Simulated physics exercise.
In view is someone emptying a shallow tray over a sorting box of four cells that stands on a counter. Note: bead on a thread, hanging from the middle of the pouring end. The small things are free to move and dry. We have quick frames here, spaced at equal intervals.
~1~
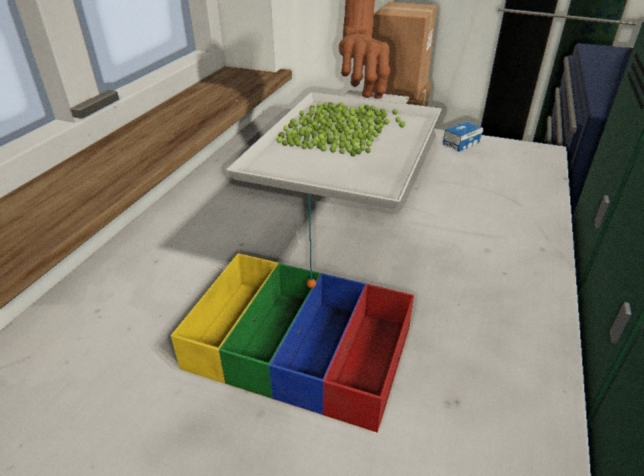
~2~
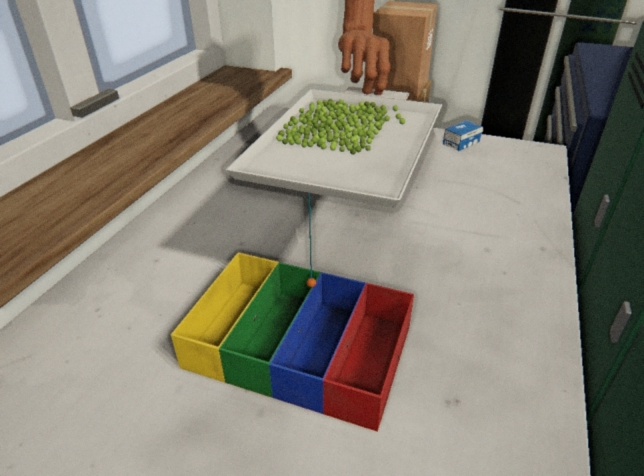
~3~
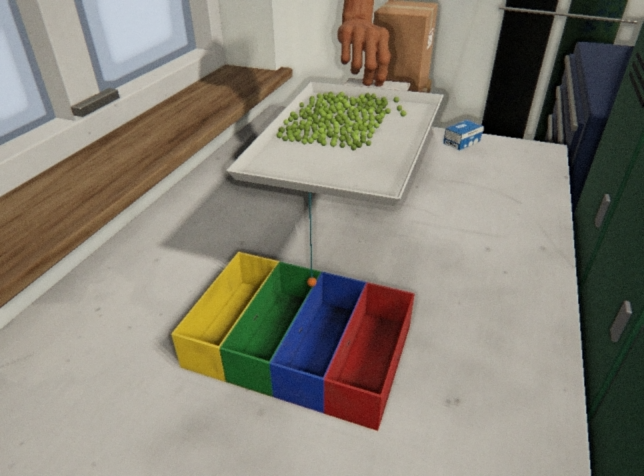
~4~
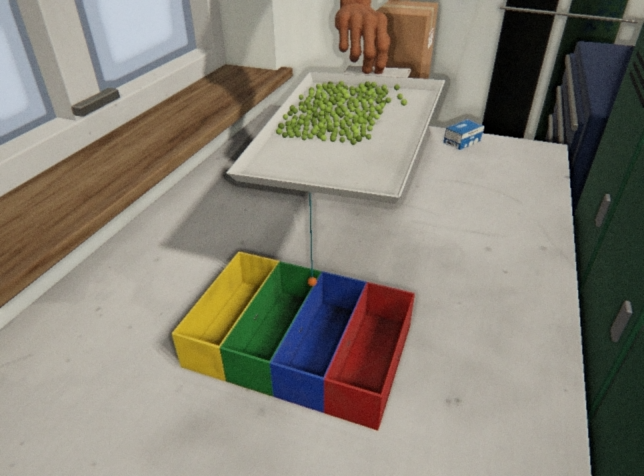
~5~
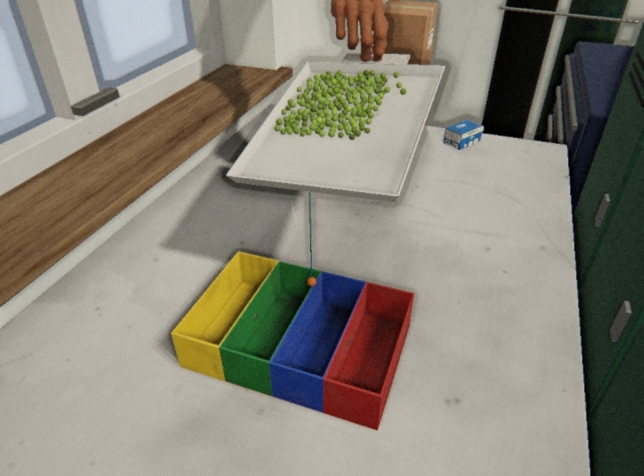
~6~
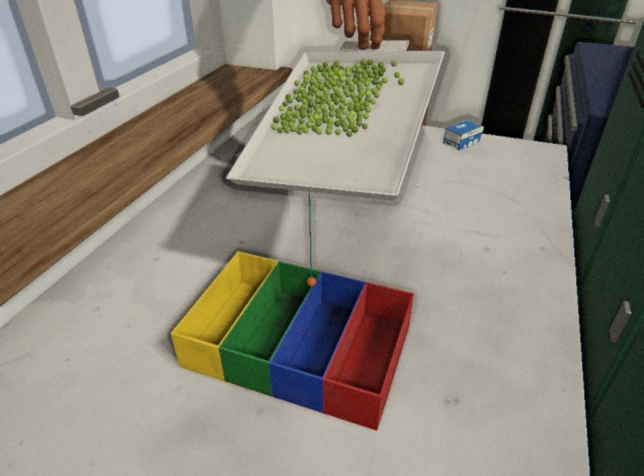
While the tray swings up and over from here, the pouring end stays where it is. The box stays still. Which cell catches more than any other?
The yellow cell catches the most.
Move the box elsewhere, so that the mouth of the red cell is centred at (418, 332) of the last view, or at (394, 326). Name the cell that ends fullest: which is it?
First: The yellow one. Second: Yellow.
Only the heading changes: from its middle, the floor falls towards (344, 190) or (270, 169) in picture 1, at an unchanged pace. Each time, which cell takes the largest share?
The red one, then that yellow cell.
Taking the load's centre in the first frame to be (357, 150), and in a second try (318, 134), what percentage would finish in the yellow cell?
About 50 and 60 per cent.
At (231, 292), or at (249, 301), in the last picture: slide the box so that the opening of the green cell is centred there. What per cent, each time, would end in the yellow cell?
Some 10 percent in the first case, 30 percent in the second.
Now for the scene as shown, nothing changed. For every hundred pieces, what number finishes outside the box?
Call it some 10 percent of the pieces.
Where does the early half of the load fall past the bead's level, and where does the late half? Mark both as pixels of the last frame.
It passes near (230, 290) first and then near (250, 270).
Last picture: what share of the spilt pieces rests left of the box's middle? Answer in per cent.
About 100 %.
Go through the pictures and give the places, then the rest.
In the first frame, corners of the pouring end at (233, 168) and (395, 197), level; middle of the load at (337, 126), dried peas; bead on its thread at (311, 283); yellow cell at (198, 356); green cell at (246, 371); blue cell at (297, 386); red cell at (351, 403).
In the second frame, corners of the pouring end at (233, 168) and (395, 196), level; middle of the load at (337, 123).
In the third frame, corners of the pouring end at (234, 168) and (395, 194), tipped barely, lowest at the left corner; middle of the load at (337, 117).
In the fourth frame, corners of the pouring end at (234, 170) and (395, 193), tipped a little, lowest at the left corner; middle of the load at (337, 109).
In the fifth frame, corners of the pouring end at (233, 172) and (394, 191), tipped a little, lowest at the left corner; middle of the load at (336, 102).
In the sixth frame, corners of the pouring end at (233, 175) and (393, 190), tipped clearly, lowest at the left corner; middle of the load at (333, 95); yellow cell at (198, 354); green cell at (246, 369); blue cell at (297, 384); red cell at (351, 401).
Soon after the last picture, tray tipped steeply; about half on the tray; a small part in the yellow cell; a small part in the green cell; about a quarter falling or outside the box.
A little later, tray tipped right over; a stray few on the tray; about half in the yellow cell; about a quarter in the green cell; a stray few in the blue cell; about a quarter falling or outside the box.
Later still, tray tipped past a quarter turn; about two thirds in the yellow cell; about a quarter in the green cell; a stray few in the blue cell; a small part falling or outside the box.
At rest, tray tipped past a quarter turn; about two thirds in the yellow cell; about a quarter in the green cell; a stray few in the blue cell; none in the red cell; a small part outside the box.
